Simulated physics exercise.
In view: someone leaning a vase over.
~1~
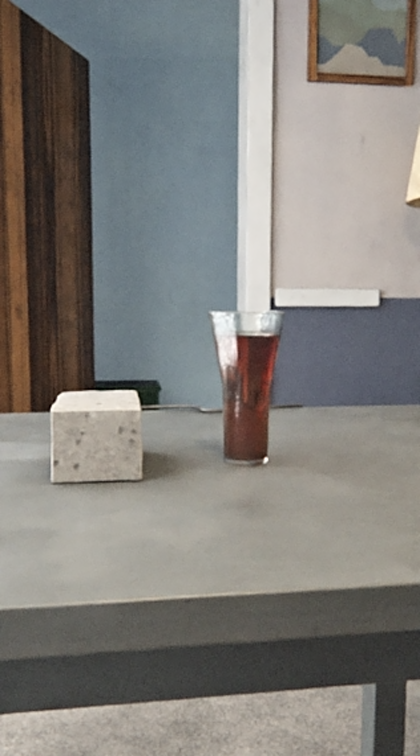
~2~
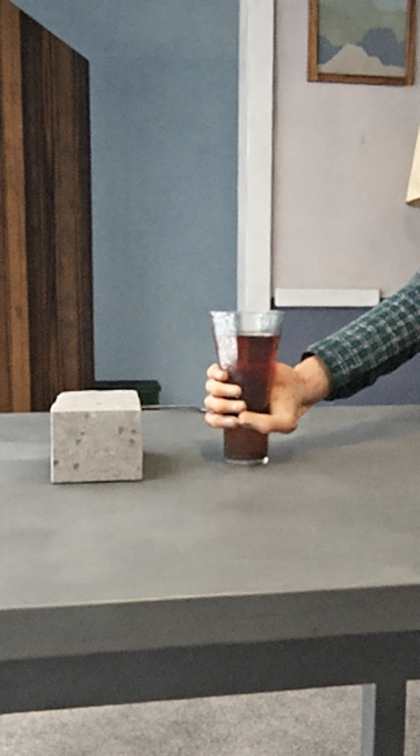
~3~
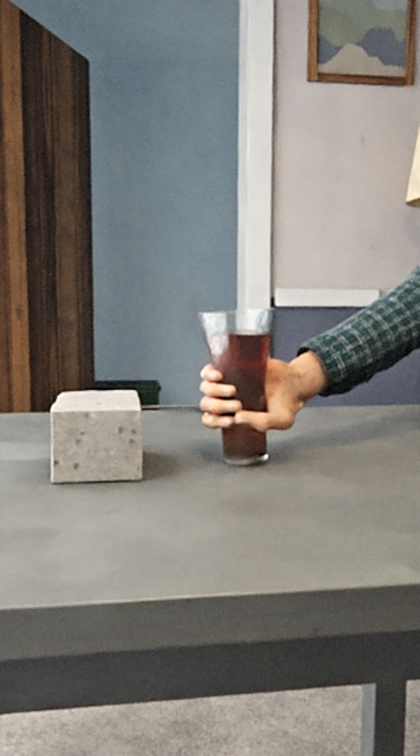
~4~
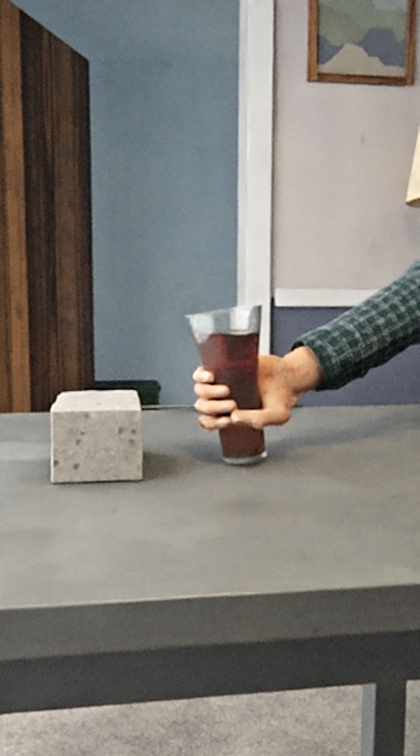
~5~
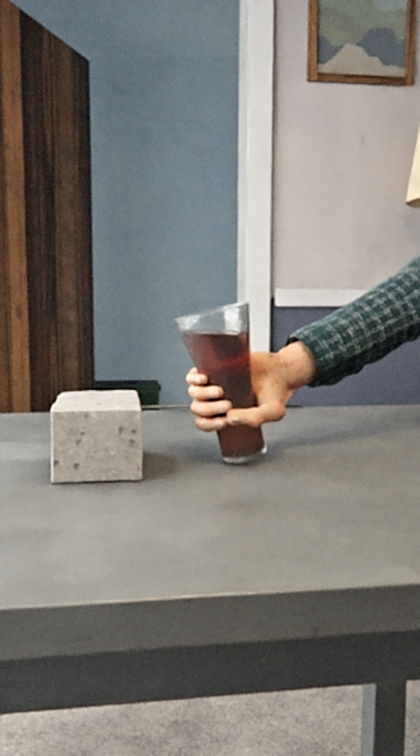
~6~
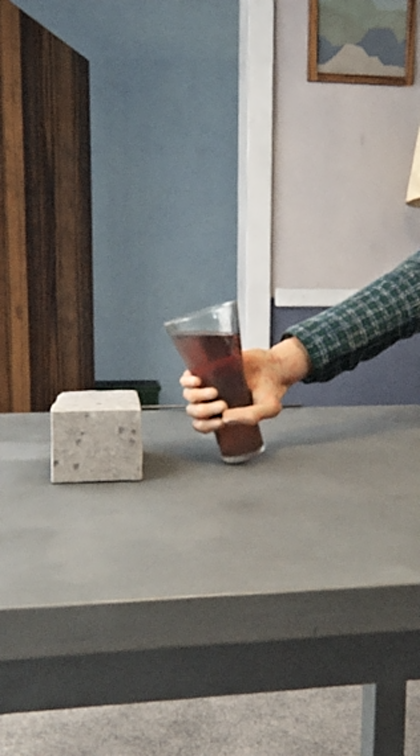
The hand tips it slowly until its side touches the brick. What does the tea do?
As it turns out, it slops over.
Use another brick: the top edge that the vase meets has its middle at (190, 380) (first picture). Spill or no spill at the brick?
In that case: Keeps it in.
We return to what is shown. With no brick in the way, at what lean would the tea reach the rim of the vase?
Near 35 degrees.
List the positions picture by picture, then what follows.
In the first picture, it stands upright; vase (246, 384) nearly full.
The second picture shows a hand takes hold; vase nearly full, surface at (246, 335); brick (99, 433).
In the third picture, the top moves towards the brick; vase (241, 384) nearly full.
The fourth picture shows on the way over; vase nearly full, surface at (227, 333); brick (99, 433).
In the fifth picture, it is leaning; vase (228, 382) nearly full.
The sixth picture shows tipping on its foot; vase nearly full, surface at (207, 335); brick (99, 433).
Soon after, the vase leans by about 30°; nothing has left it.
Later, the vase leans by about 45°; some has gone over its rim; nearly all of the tea is inside.
In the end, the vase leans by about 45°, against the brick; some has gone over its rim; nearly all of the tea is inside.
